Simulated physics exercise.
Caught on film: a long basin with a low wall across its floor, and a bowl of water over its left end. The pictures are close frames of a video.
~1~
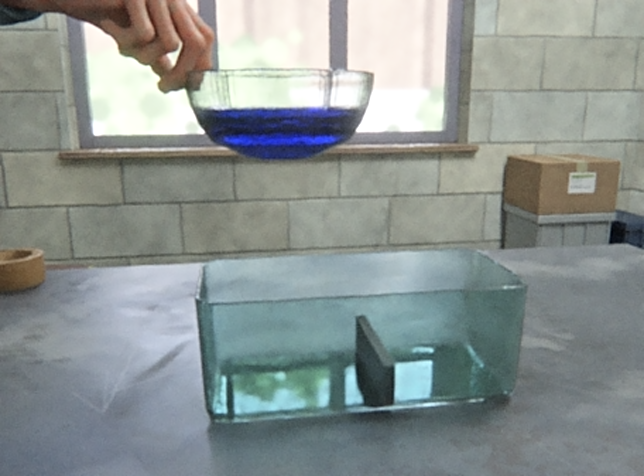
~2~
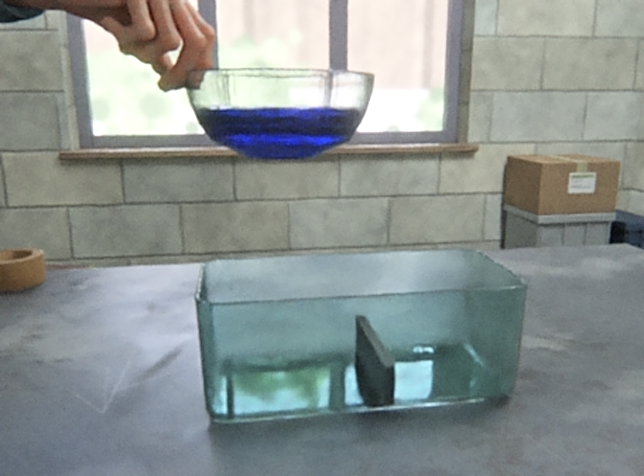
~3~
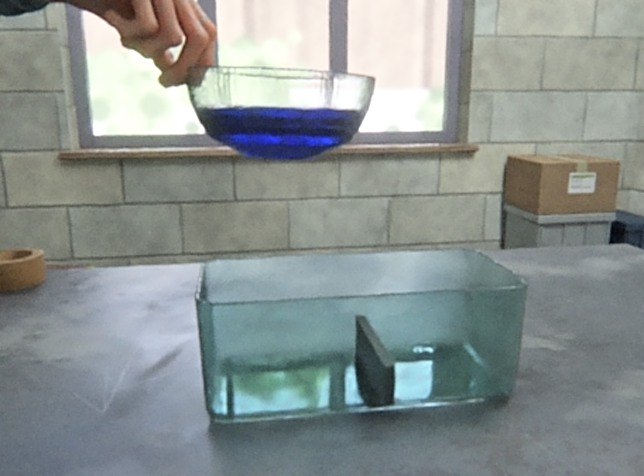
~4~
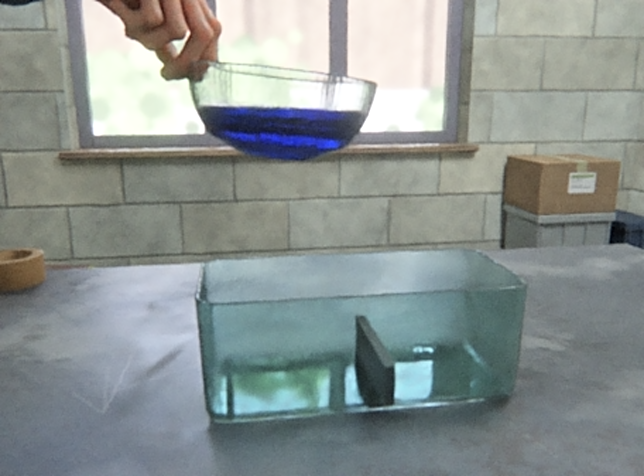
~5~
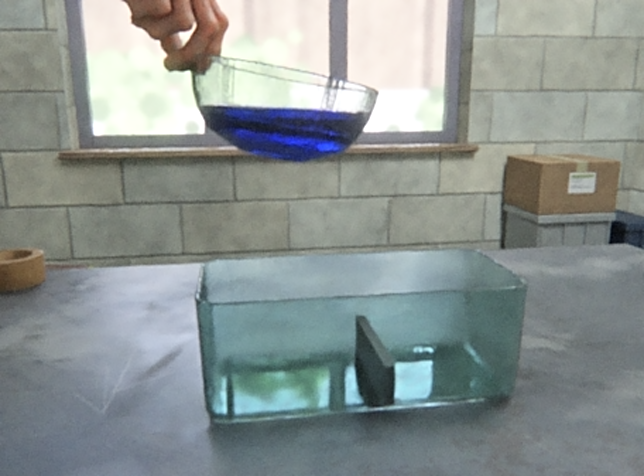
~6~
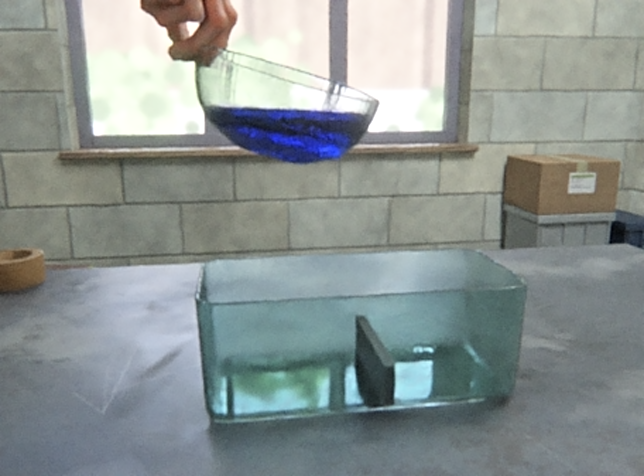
A hand gradually tilts a glass bowl of blue water rightward above a long clear basin.
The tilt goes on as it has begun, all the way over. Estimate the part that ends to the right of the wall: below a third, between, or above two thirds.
The share right of the wall is above two thirds.
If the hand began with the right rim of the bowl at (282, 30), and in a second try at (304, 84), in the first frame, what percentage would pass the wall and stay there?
Near 10 % and 25 %.
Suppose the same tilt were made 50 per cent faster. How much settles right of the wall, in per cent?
Some 70 per cent.
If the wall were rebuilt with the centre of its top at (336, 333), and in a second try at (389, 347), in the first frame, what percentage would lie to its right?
First some 95, then 70 per cent.
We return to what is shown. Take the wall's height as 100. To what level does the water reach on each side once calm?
Left: 10 %. Right: 70 %.
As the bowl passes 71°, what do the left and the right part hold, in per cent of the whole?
The left part 0 per cent, the right part 20.
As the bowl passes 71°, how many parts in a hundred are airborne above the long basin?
Some 40 per cent.
A moment on, the bowl is tipped part way and 43 per cent is still to pour, 0 is left of the wall and 19 right of it.
Next, the bowl is tipped right over and 2 per cent is still to pour, 11 is left of the wall and 79 right of it.
Then the bowl is tipped right over and 0 per cent is still to pour, 17 is left of the wall and 82 right of it.
Later the bowl is tipped right over and 0 per cent is still to pour, 17 is left of the wall and 82 right of it.
In the end 17 per cent lies left of the wall, 82 right of it and 1 outside.
